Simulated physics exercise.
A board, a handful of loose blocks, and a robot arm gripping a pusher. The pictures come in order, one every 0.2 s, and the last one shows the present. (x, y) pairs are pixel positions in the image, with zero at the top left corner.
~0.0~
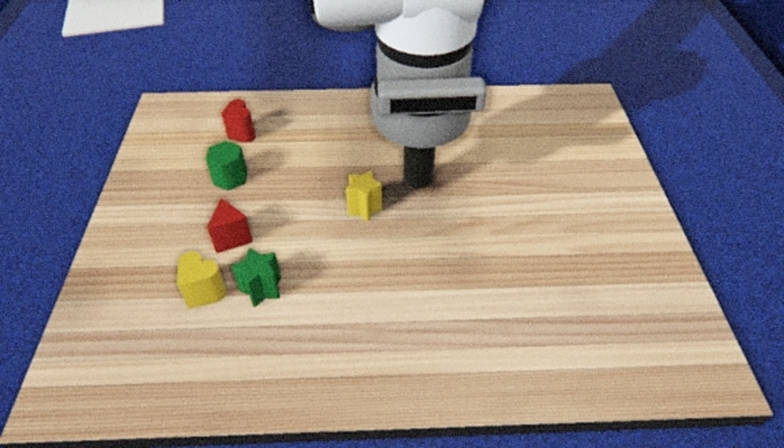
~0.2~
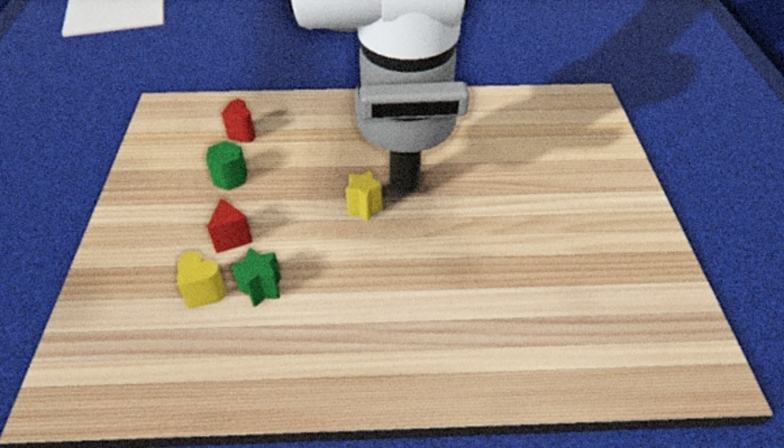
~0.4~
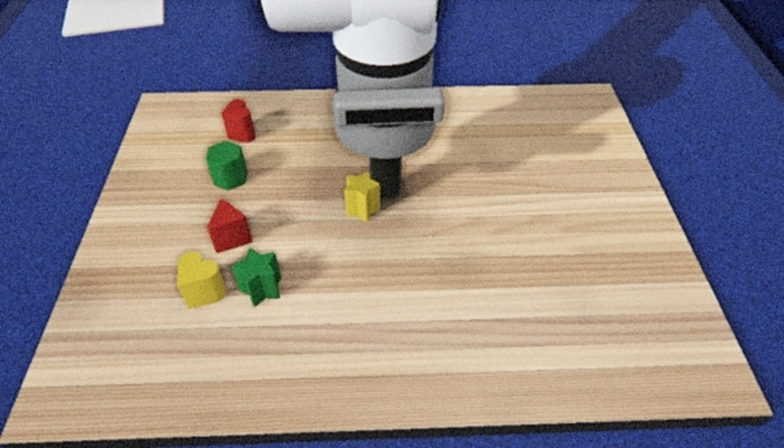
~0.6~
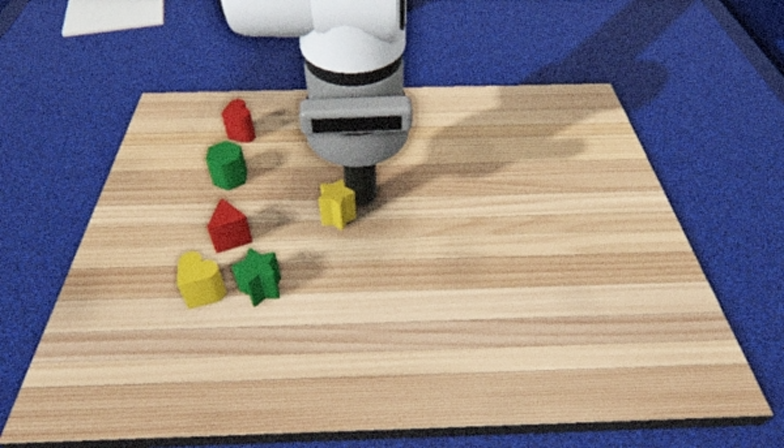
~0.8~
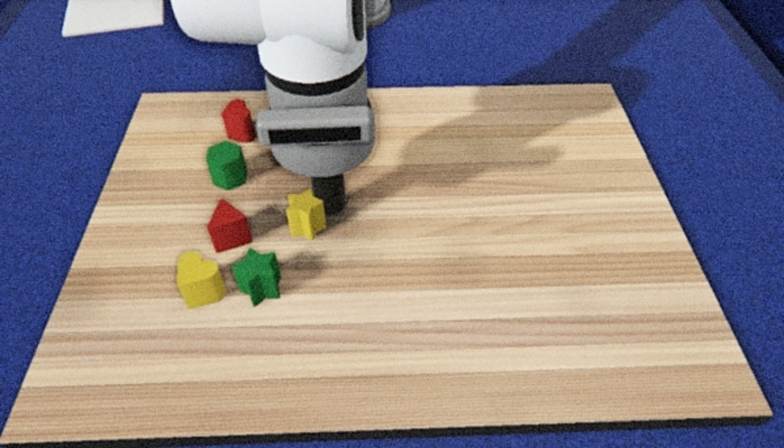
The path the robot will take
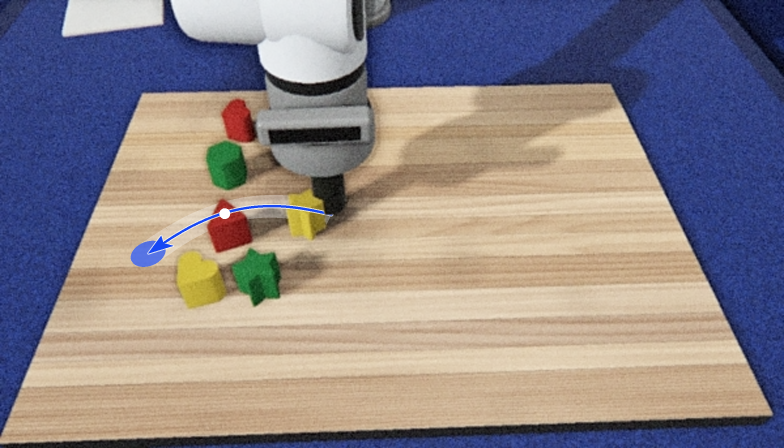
In the video, a robot arm holding a dark pusher moves left over a wooden board until it meets a yellow star-shaped block, then pushes it left and slightly nearer the viewer, while the red, green and yellow blocks at left stay still.
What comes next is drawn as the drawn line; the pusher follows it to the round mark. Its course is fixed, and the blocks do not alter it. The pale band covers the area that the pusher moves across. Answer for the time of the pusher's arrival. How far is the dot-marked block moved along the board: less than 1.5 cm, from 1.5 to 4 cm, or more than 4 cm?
Once the path is done, the dot-marked block lies within 1.5 cm of its present place.
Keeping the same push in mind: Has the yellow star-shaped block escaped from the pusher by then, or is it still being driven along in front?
I think the pusher loses the yellow star-shaped block somewhere along the way.
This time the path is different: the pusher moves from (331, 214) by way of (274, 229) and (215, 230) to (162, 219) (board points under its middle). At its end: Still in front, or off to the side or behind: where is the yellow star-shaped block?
Looking at the end of the path, the yellow star-shaped block has slipped free of the pusher.
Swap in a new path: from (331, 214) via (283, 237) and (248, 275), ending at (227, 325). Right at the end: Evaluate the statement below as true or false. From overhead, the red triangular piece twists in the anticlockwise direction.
The claim does not hold.
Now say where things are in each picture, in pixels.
The first frame shows lower end of the pusher at (418, 179), tops of blocks, red triangular piece at (225, 214), yellow star-shaped block at (363, 182).
The second frame shows pusher at (405, 183), blocks as before.
The third frame shows pusher at (386, 189), yellow star-shaped block at (361, 183).
The fourth frame shows pusher at (361, 196), yellow star-shaped block at (335, 191).
The fifth frame shows pusher at (330, 205), red triangular piece at (225, 214), yellow star-shaped block at (304, 202).
The drawn path runs from (331, 214) through (270, 206) and (207, 219) to (148, 254); the dot is on the red triangular piece.
On the path given first. One third of the way, pusher at (268, 197); yellow star-shaped block at (287, 203), turned 55° anticlockwise.
Two thirds of the way, pusher at (203, 210); yellow star-shaped block at (287, 203), turned 55° anticlockwise.
At the end, pusher at (144, 244); red triangular piece not moved; yellow star-shaped block at (287, 203), turned 55° anticlockwise.
